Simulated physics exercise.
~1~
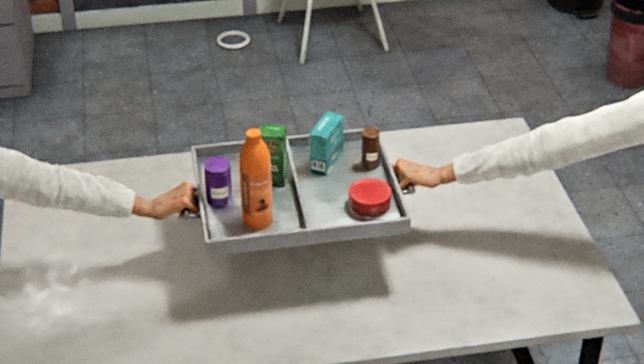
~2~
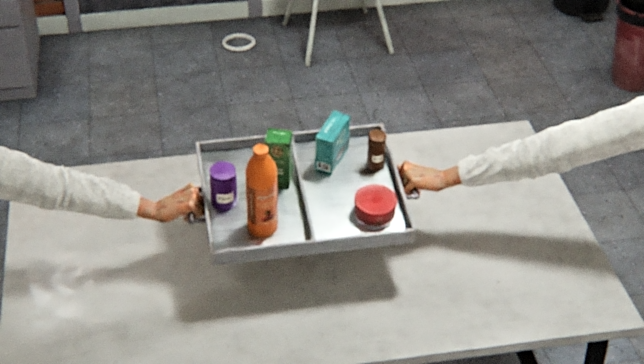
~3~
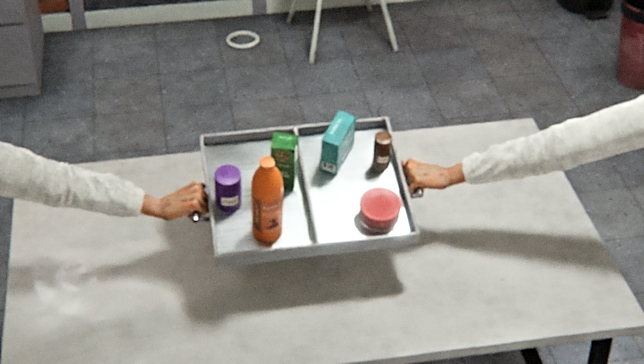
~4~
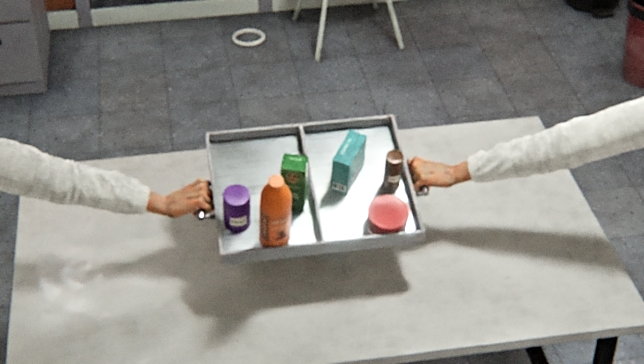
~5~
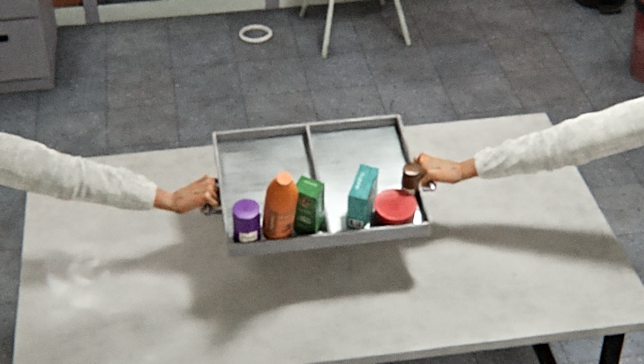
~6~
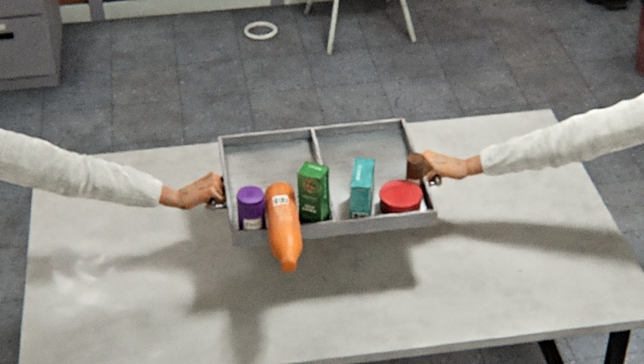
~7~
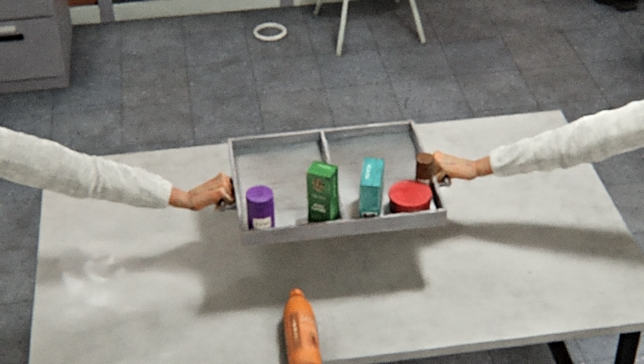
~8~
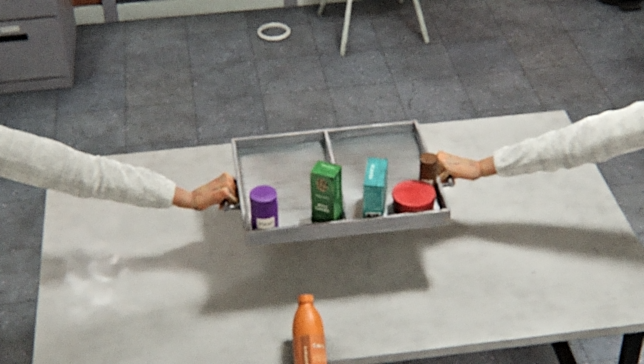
A shallow gray tray, divided by a cross bar and held at each end by a hand in a white sleeve, hovers over a pale table with six containers aboard. Its near side dips, and the orange bottle, green carton, purple jar, turquoise packet, brown shaker and red tub shift toward the low edge, several leaning. The orange bottle then tips over the near rim and drops off the tray toward the front of the table. The tray levels out, with the other five still on it, gathered along the near side, while the bottle remains in front.
